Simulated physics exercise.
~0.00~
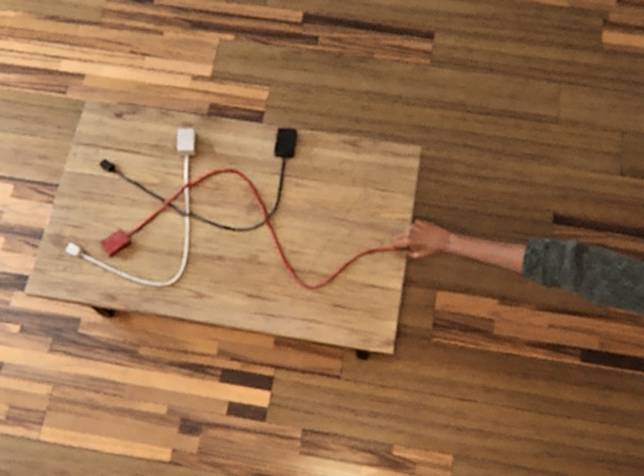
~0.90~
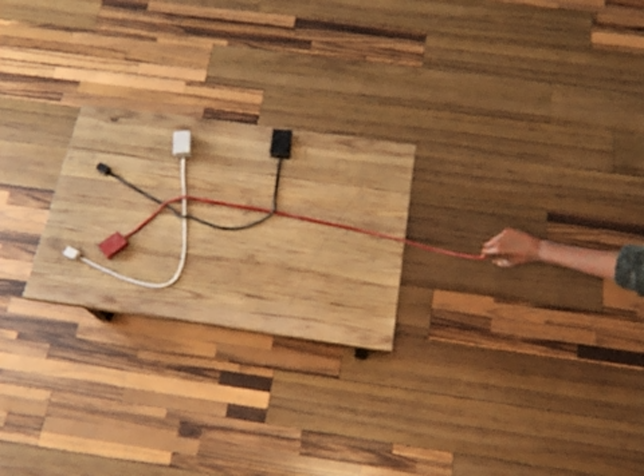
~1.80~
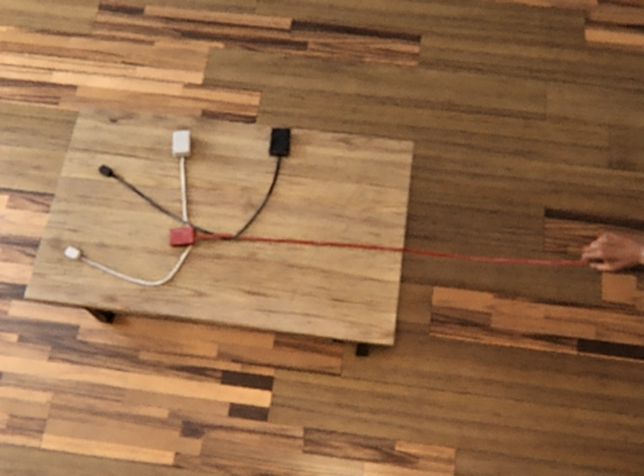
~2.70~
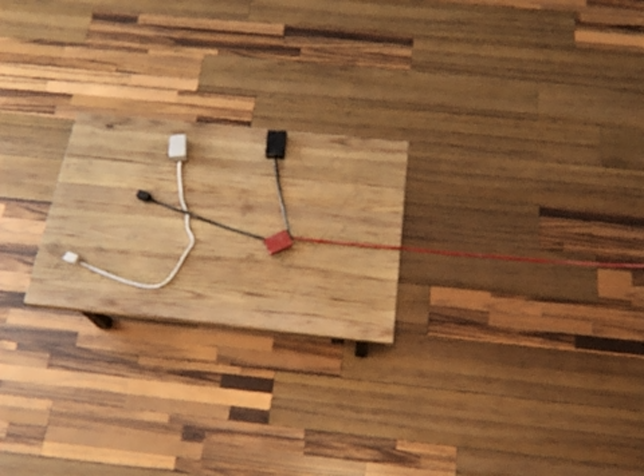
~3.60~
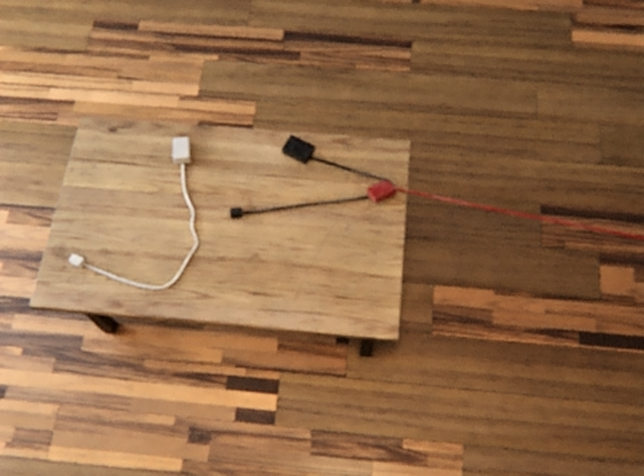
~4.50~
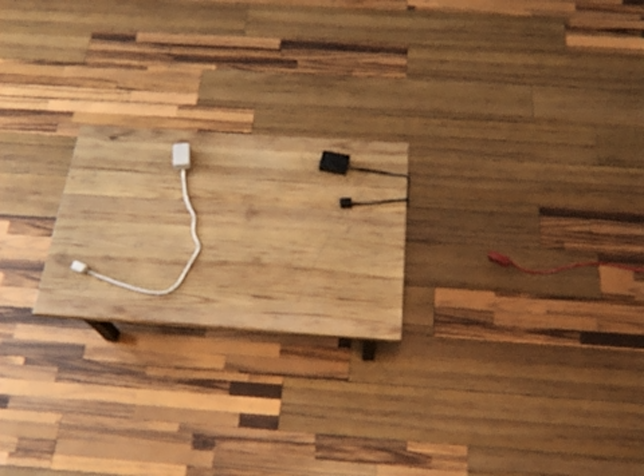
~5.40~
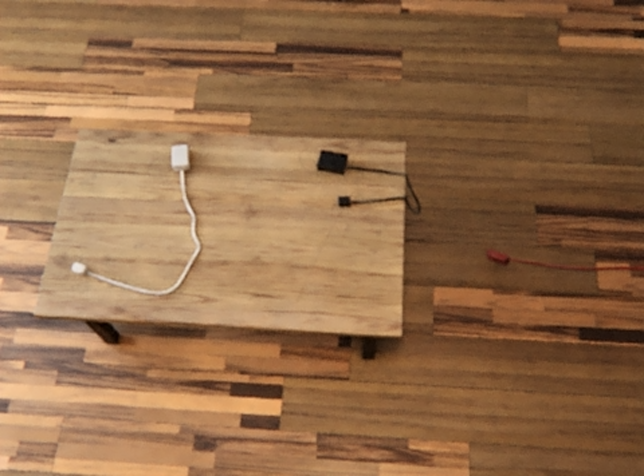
Hand pulling a red charging lead rightward off a wooden table, dragging the black lead to the edge, white lead left behind.
